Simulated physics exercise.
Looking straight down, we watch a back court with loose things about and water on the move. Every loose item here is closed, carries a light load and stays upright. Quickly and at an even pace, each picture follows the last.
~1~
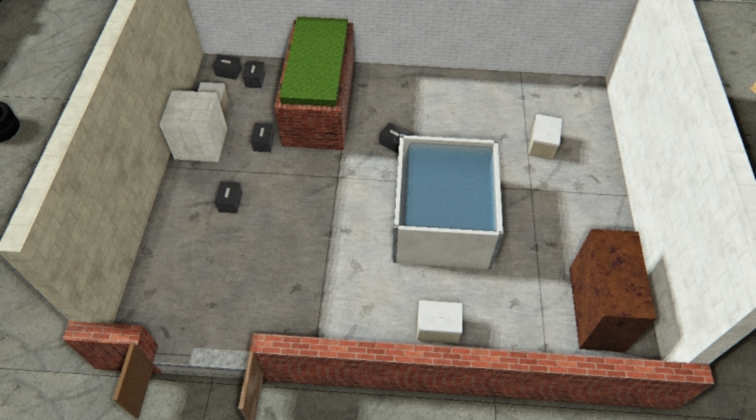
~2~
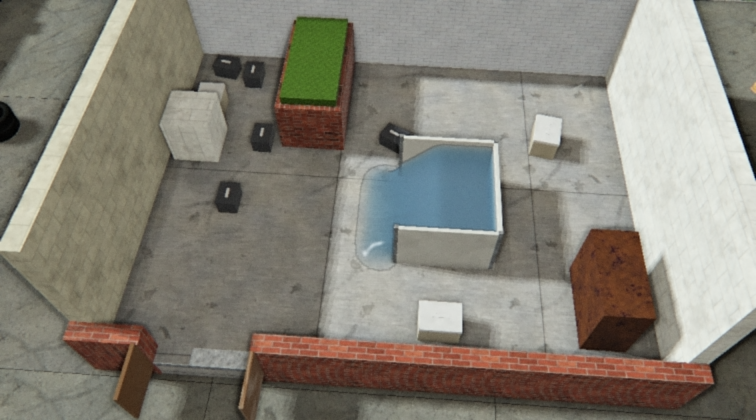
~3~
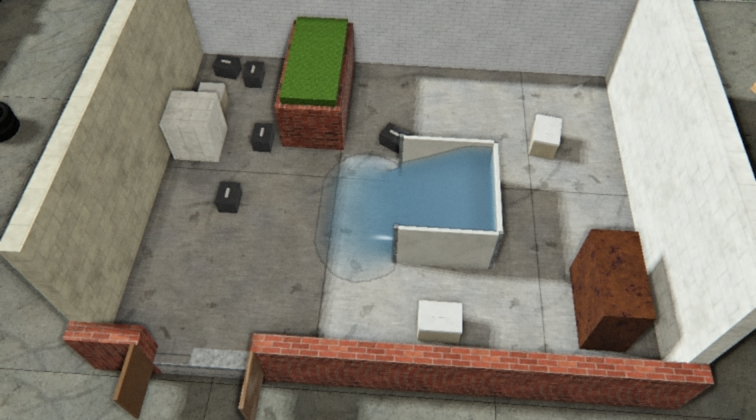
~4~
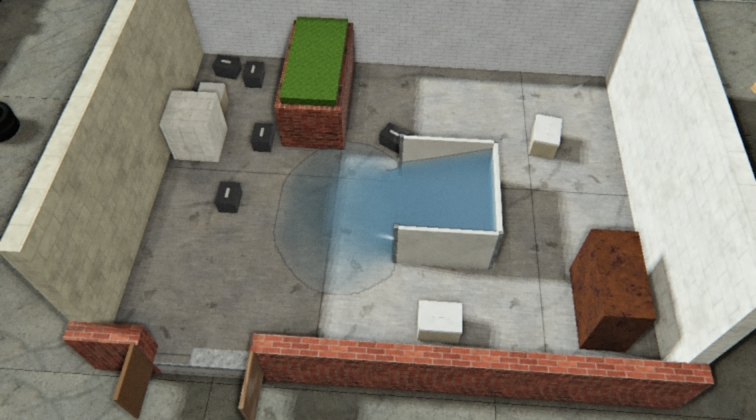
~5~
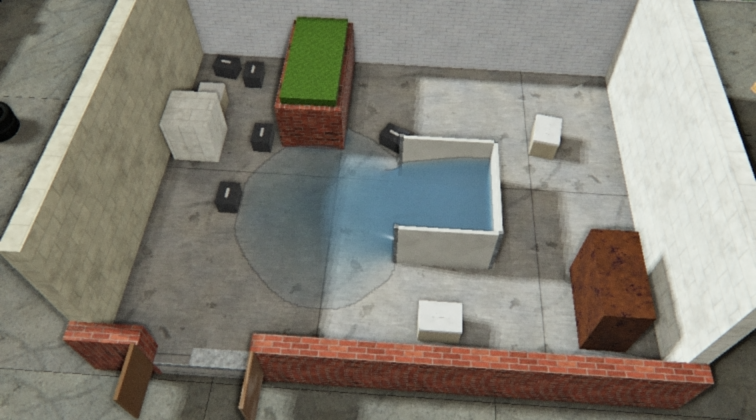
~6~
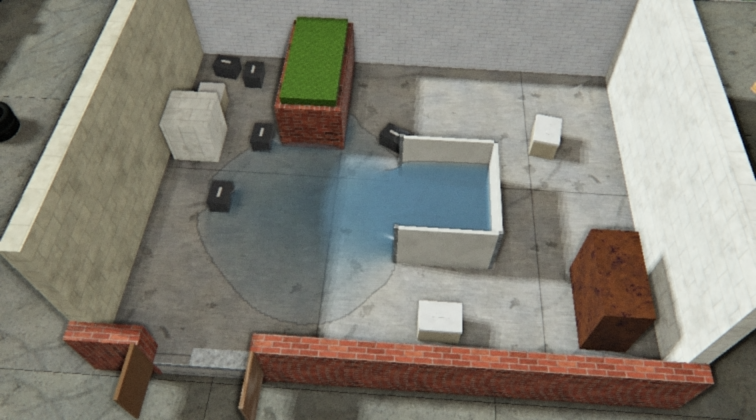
Water pours out through the left side of a white-walled tank and spreads leftward in a widening, thinning pool across a grey walled court, seen from high above by a still camera. A grass-topped brick block and small black boxes sit at upper left, with white blocks around and a rusty brown one at right. As the water's edge reaches the lowest black box, it shifts slightly left.
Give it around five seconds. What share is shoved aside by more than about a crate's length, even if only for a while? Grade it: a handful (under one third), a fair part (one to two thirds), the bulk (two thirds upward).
A fair part.
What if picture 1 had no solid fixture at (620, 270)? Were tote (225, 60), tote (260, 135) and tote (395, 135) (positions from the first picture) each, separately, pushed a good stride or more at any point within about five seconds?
One at a time: The first remained nearby, the second traveled far, the third remained nearby.
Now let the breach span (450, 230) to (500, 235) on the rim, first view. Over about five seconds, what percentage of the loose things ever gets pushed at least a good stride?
I'd guess close to 20 percent.
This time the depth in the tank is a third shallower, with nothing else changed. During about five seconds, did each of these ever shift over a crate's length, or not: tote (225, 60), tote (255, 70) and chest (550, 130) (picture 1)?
Not beyond that, then not beyond that, then not beyond that.
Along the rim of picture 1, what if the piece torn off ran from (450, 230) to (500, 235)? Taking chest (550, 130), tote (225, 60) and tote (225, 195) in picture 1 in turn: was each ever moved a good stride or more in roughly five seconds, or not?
Taking them one at a time, the first gets shoved clear, the second not displaced that far and the third not displaced that far.
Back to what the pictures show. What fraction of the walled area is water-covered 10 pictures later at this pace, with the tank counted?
I'd put it at some 50 per cent.
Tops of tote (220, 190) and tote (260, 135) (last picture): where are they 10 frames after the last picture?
(160, 195) and (283, 69), roughly.
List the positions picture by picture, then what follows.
The first picture shows a tote at (227, 193) rests on the ground; a tote at (262, 133), on the bottom; 0 of 8 have shifted.
The second picture shows a tote at (227, 193), on the bottom; a tote at (262, 133) rests on the ground; 0 of 8 have shifted.
The third picture shows a tote at (227, 193), on the bottom; a tote at (262, 133), on the bottom; 0 of 8 have shifted.
The fourth picture shows a tote at (227, 193) rests on the ground; a tote at (262, 133) rests on the ground; 0 of 8 have shifted.
The fifth picture shows a tote at (227, 193), on the bottom; a tote at (262, 133) rests on the ground; 0 of 8 have shifted.
The sixth picture shows a tote at (219, 192), on the bottom, close to its start; a tote at (262, 133), on the bottom; 1 of 8 have shifted.
A moment on, 1 of 8 are well off their spots; 0 afloat.
Next, 2 of 8 are well off their spots; 2 afloat.
Later, 3 of 8 are well off their spots; 5 afloat.
In the end, 3 of 8 are well off their spots, and 3 have been at some point; 5 afloat.
